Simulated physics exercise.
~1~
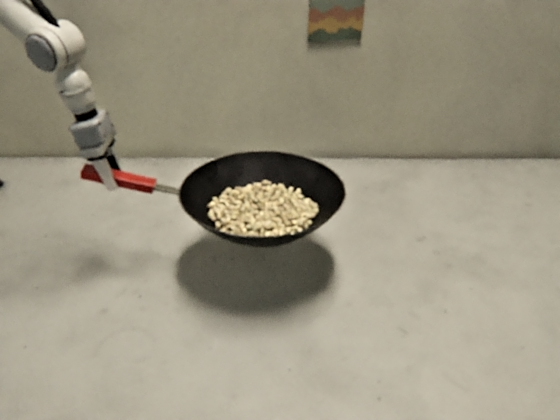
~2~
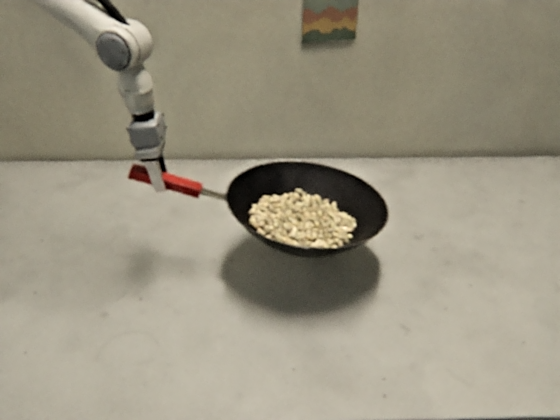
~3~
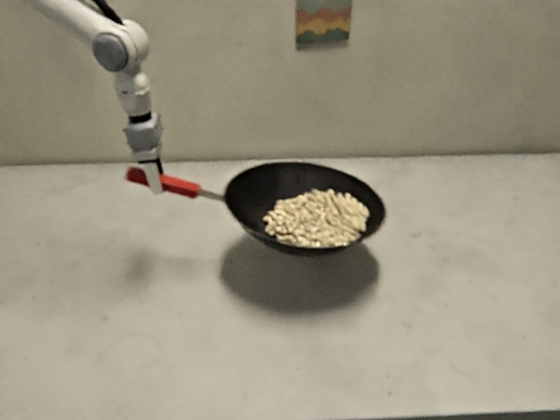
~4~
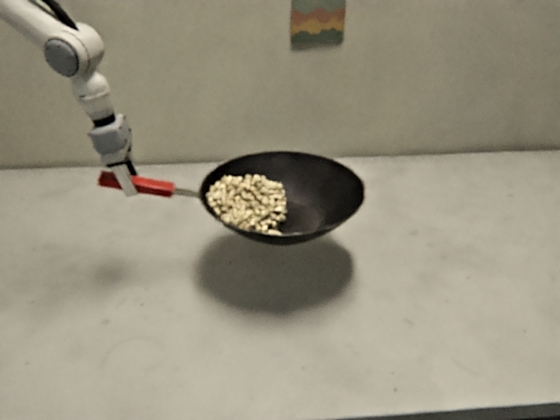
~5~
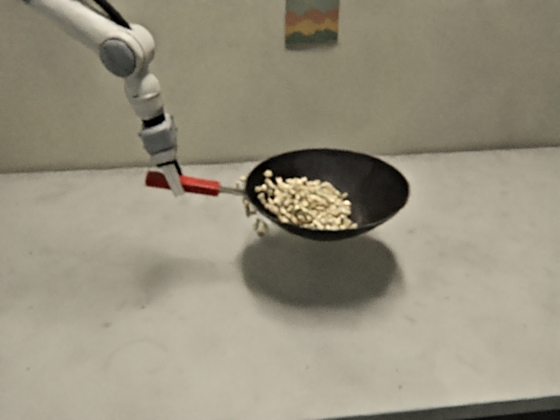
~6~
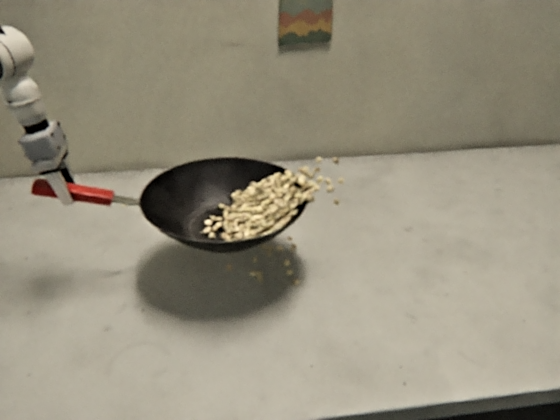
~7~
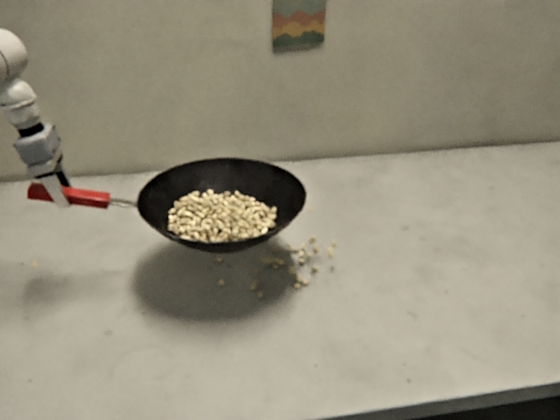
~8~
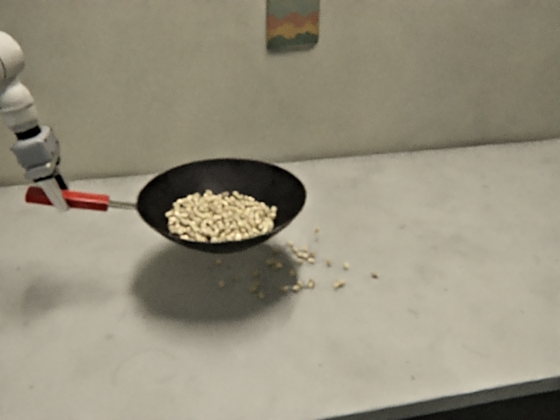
In this clip, a robot arm holds a black wok of pale beans by its red handle above a gray table, shifting it right and left as the beans slide inside. Some spill over the edge, and the wok ends level, still holding most of them, with a few scattered below.
